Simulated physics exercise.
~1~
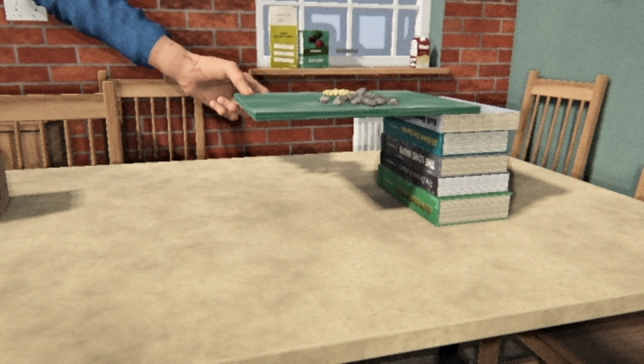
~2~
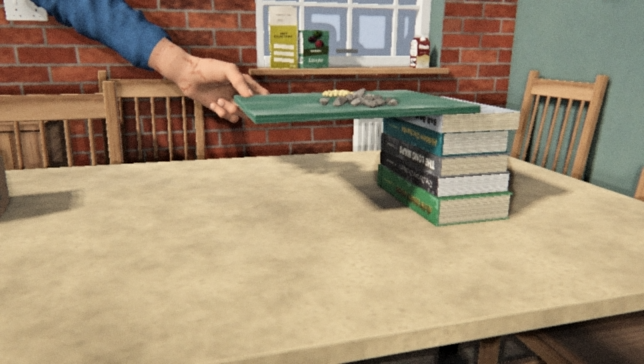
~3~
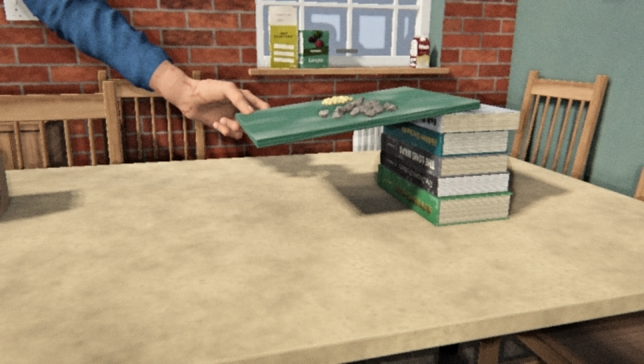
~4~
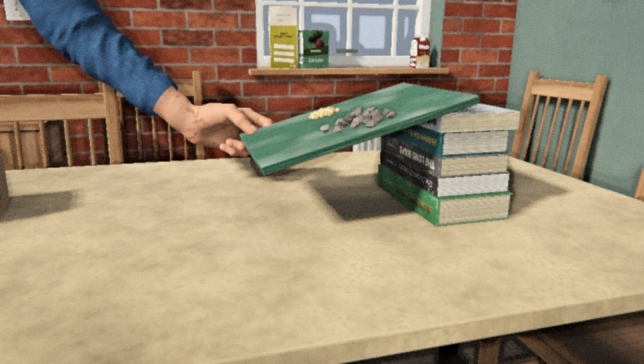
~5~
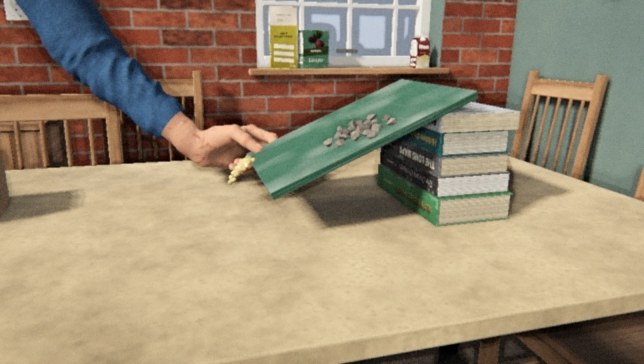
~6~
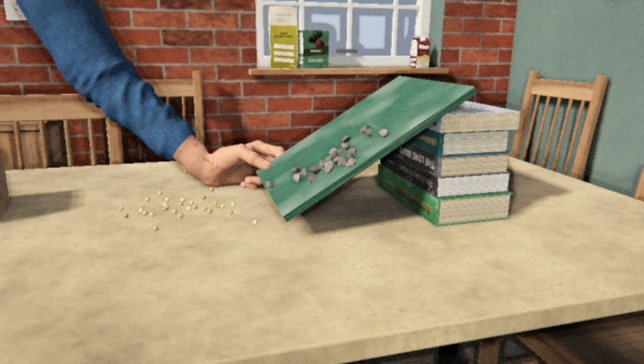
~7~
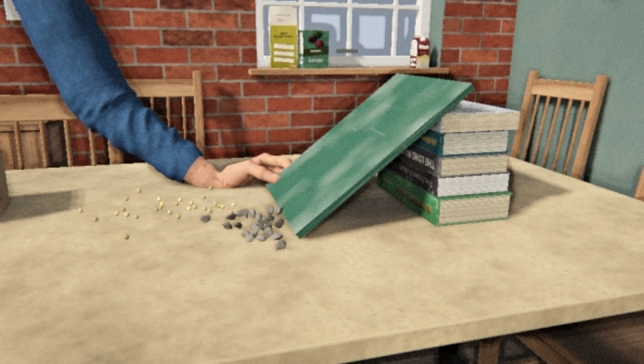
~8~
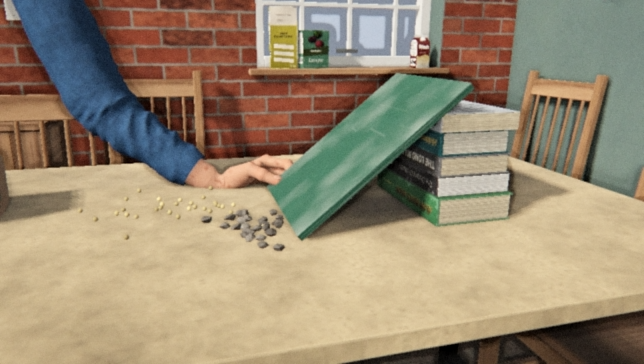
Green board tilting down from book stack as hand lowers one end, yellow bits scattering farther across table than grey pebbles.
